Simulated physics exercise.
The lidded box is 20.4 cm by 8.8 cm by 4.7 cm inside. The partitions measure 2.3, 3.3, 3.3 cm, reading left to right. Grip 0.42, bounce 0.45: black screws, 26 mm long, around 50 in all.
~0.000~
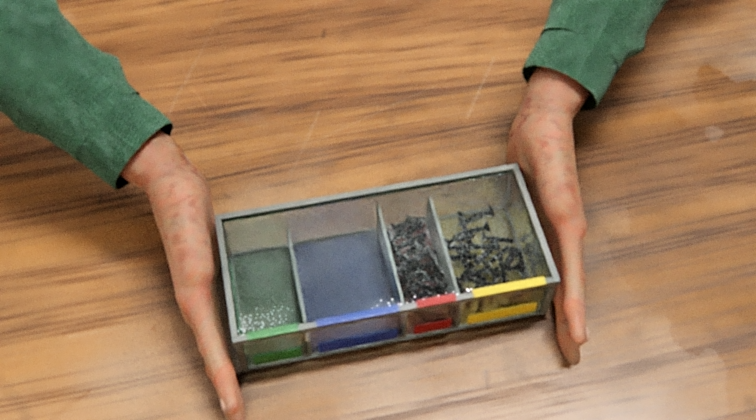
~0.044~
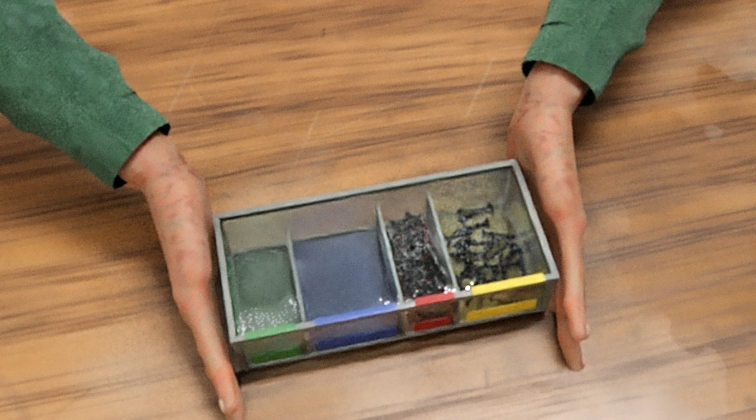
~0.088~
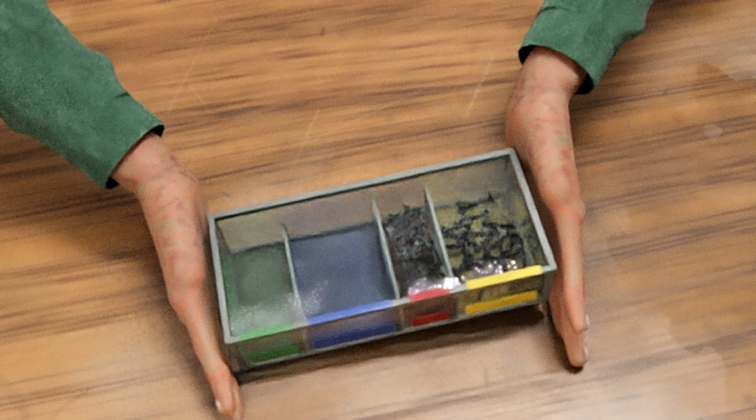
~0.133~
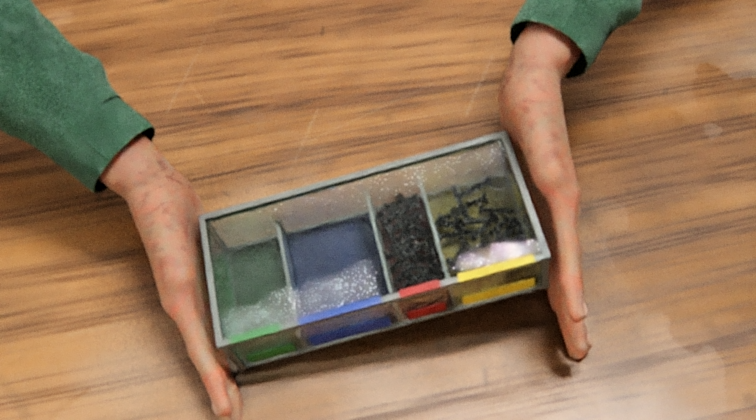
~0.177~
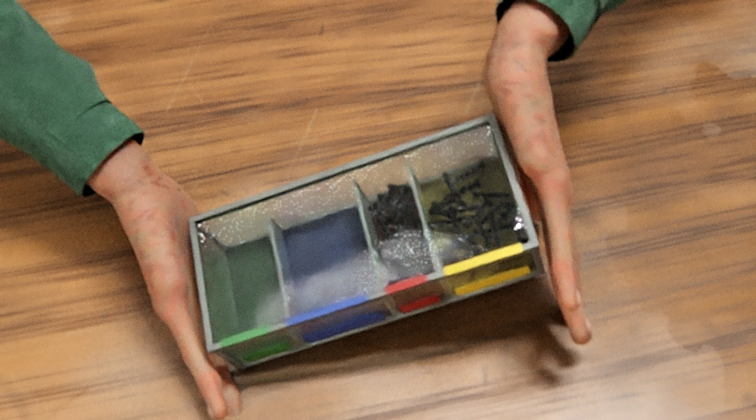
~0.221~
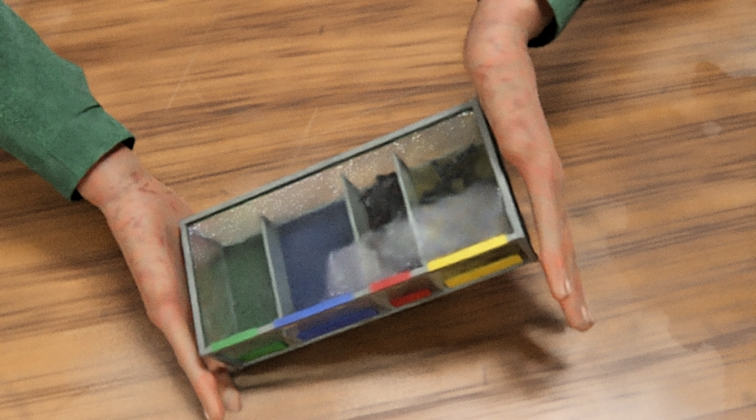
A clear-lidded box with four compartments, marked green, blue, red and yellow from left to right, sits between two hands in green sleeves over a wood-grained table, seen from above. Small black screws lie in the red and yellow sections at the right, while the green and blue ones look empty. The hands tilt the box steadily, raising its right end as the left front corner stays lowest and pale reflections shift across the lid.
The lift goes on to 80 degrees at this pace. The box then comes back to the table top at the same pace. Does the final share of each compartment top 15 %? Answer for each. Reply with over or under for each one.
Red compartment: Over, blue compartment: Under, green compartment: Under, yellow compartment: Over.
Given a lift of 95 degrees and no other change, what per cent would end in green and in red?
In per cent, green 0 and red 45.
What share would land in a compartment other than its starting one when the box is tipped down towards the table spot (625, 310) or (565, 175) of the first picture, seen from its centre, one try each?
That would be close to 0 per cent and then close to 5 per cent.
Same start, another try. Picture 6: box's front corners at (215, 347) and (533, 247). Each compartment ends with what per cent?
You'd see red at 55 percent, blue at 0, green at 0 and yellow at 45 percent.
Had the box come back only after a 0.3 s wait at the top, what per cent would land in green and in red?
Then, in per cent: Green 5; red 50.
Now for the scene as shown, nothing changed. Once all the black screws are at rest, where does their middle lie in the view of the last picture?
Close to pixel (425, 282).
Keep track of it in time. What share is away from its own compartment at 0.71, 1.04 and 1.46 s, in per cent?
Roughly 0, 10, 10.
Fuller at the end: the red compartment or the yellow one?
The red one.
After 0.71 s, tilt 78 degrees; red 50 %, yellow 50 %.
Then, at 1.04 s, tilt 32 degrees; red 60 %, yellow 40 %.
Then, at 1.46 s, tilt 0 degrees; red 60 %, yellow 40 %.
In the end, at 1.8 s, red 60 %, blue 0 %, green 0 %, yellow 40 %.
